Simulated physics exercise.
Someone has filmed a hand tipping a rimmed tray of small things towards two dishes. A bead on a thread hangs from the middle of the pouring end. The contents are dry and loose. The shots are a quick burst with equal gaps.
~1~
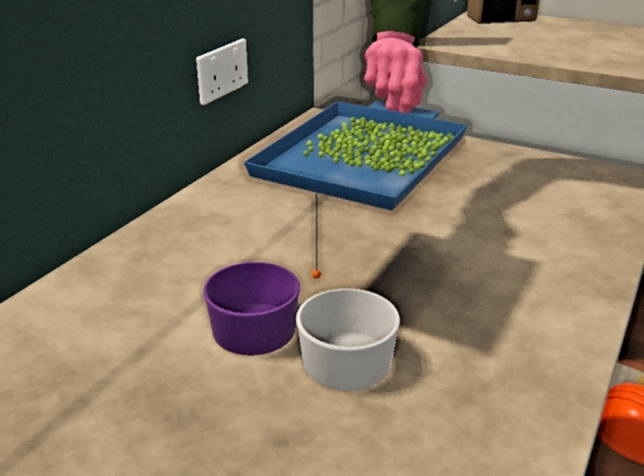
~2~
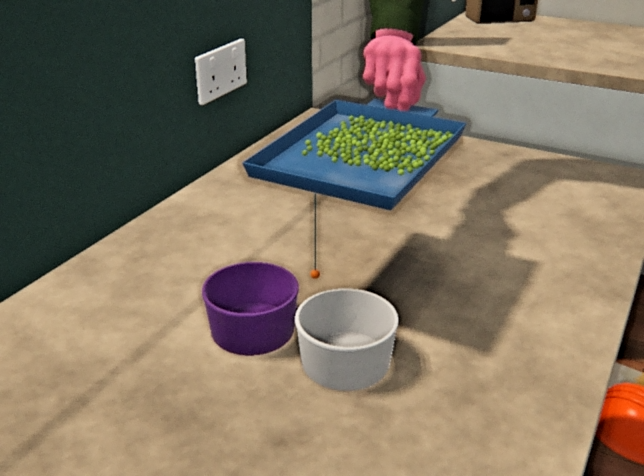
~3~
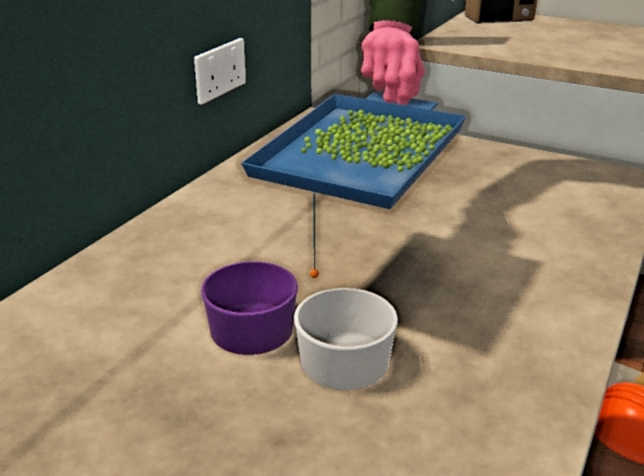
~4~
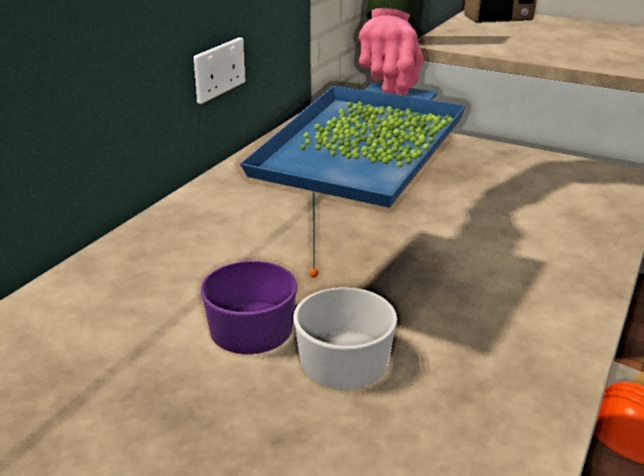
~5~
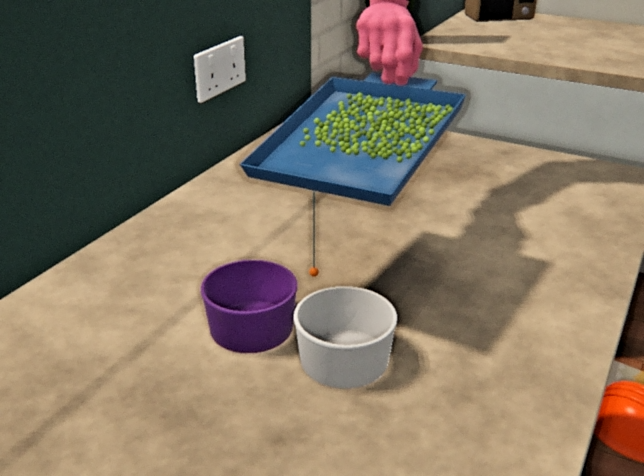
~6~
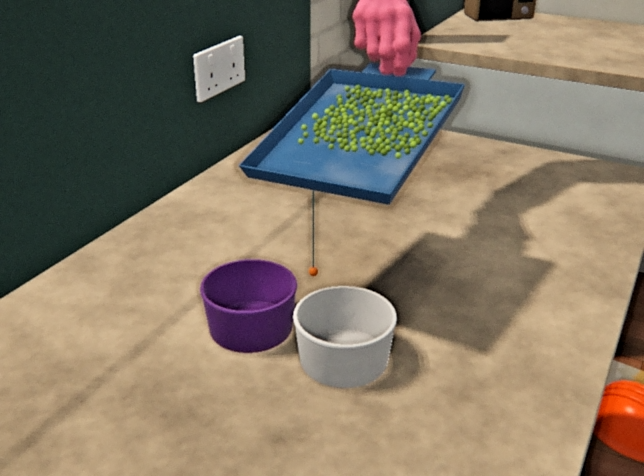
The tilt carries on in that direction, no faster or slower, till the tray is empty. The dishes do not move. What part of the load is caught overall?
The two hold more than half of the load.
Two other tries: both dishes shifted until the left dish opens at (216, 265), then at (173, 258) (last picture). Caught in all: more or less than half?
In turn: Above a half; most of it.
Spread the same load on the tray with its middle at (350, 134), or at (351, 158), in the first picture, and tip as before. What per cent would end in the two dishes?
First some 90, then 90 per cent.
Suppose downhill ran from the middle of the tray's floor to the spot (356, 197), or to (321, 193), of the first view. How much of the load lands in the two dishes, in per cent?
Roughly 90 per cent, and 90 per cent.
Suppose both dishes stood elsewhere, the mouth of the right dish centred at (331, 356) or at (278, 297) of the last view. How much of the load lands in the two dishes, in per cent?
Roughly 10 per cent, and 70 per cent.
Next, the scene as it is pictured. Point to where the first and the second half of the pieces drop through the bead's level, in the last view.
Early half (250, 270), late half (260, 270).
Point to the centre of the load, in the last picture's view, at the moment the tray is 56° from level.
Around (297, 170).
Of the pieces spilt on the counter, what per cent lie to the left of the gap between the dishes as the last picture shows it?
Roughly 90 in a hundred.
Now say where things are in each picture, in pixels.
The first picture shows corners of the pouring end near (250, 161) and (393, 194), level; middle of the load near (387, 146), dried peas; left dish near (227, 329); right dish near (325, 363); bead on its thread near (317, 274).
The second picture shows corners of the pouring end near (248, 162) and (391, 194), level; middle of the load near (386, 145).
The third picture shows corners of the pouring end near (247, 162) and (390, 193), tipped barely, lowest at the left corner; middle of the load near (385, 141).
The fourth picture shows corners of the pouring end near (246, 163) and (389, 192), tipped a little, lowest at the left corner; middle of the load near (384, 134).
The fifth picture shows corners of the pouring end near (245, 163) and (389, 191), tipped a little, lowest at the left corner; middle of the load near (384, 127).
The sixth picture shows corners of the pouring end near (244, 164) and (387, 190), tipped a little, lowest at the left corner; middle of the load near (382, 121); left dish near (224, 326); right dish near (322, 360).
Shortly afterwards, tray tipped steeply; all but a few on the tray; only a few in the left dish; only a few in the air.
Next, tray tipped right over; near half on the tray; only a few in the right dish; near a quarter in the left dish; only a few outside both; near a quarter in the air.
Some moments later, tray tipped past a quarter turn; a little in the right dish; the bulk in the left dish; a little outside both.
In the end, tray tipped past a quarter turn; a little in the right dish; the bulk in the left dish; a little outside both.
